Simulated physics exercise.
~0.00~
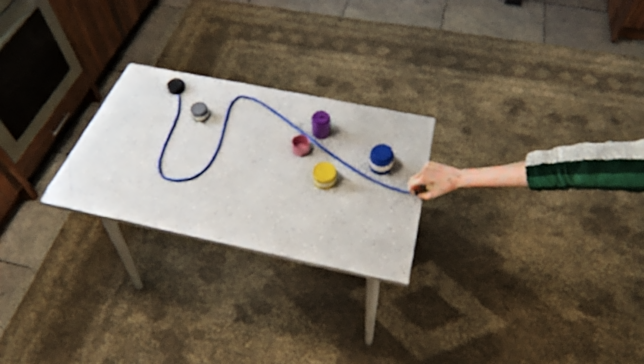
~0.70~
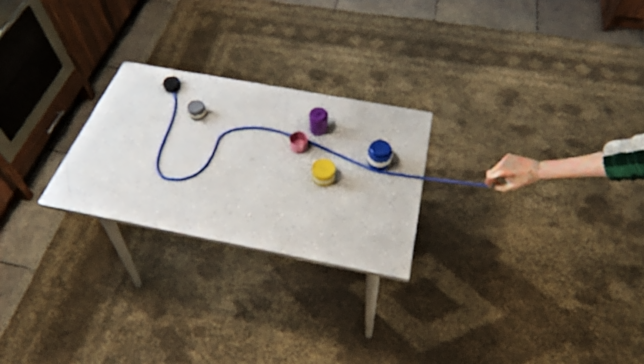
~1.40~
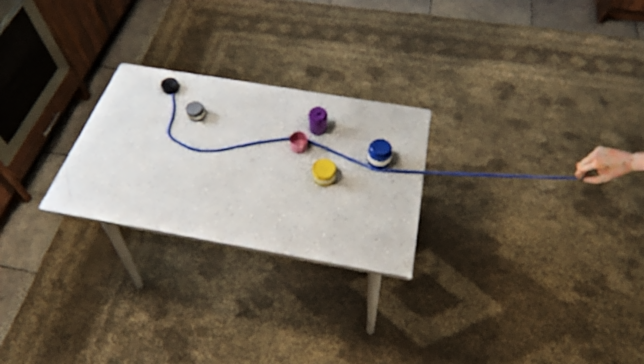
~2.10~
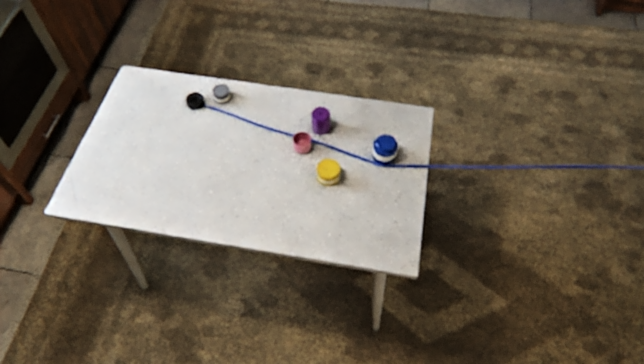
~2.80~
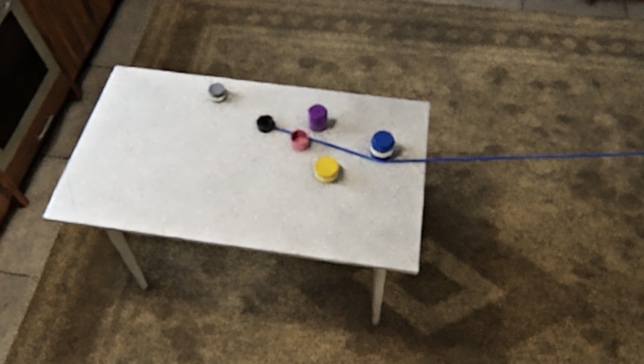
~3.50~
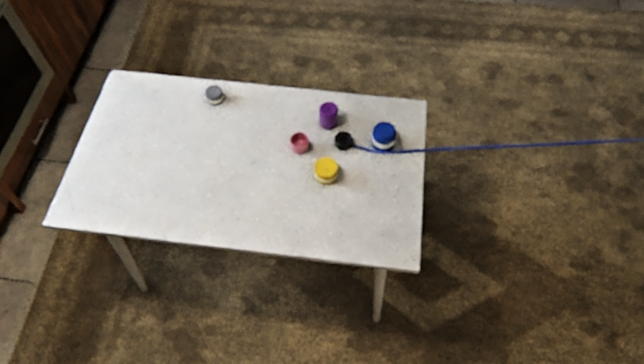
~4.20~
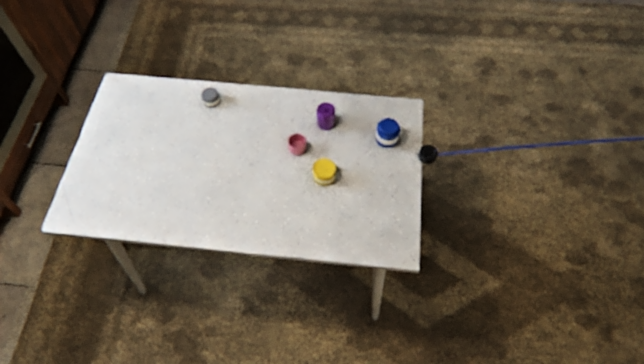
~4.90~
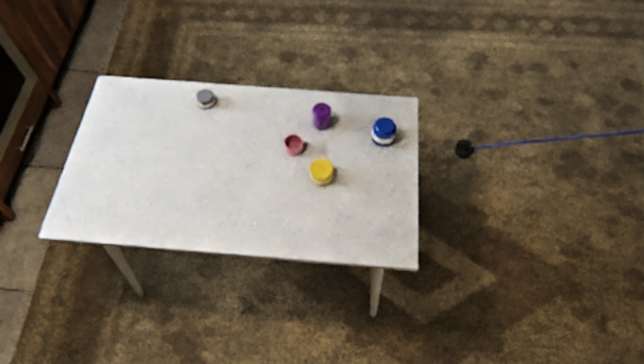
A hand in a green and white sleeve pulls a loose blue lead rightwards across a pale table, where a small black round piece sits at its far end among five little containers. The lead's curves straighten out as the hand moves out of view. Then the black piece starts to slide, and the grey tin beside it shifts a little. It travels past the pink cup and the purple pot, which moves slightly, and then passes close by the blue jar. Finally it leaves the table's right edge and trails away over the rug, while all five containers remain on top.
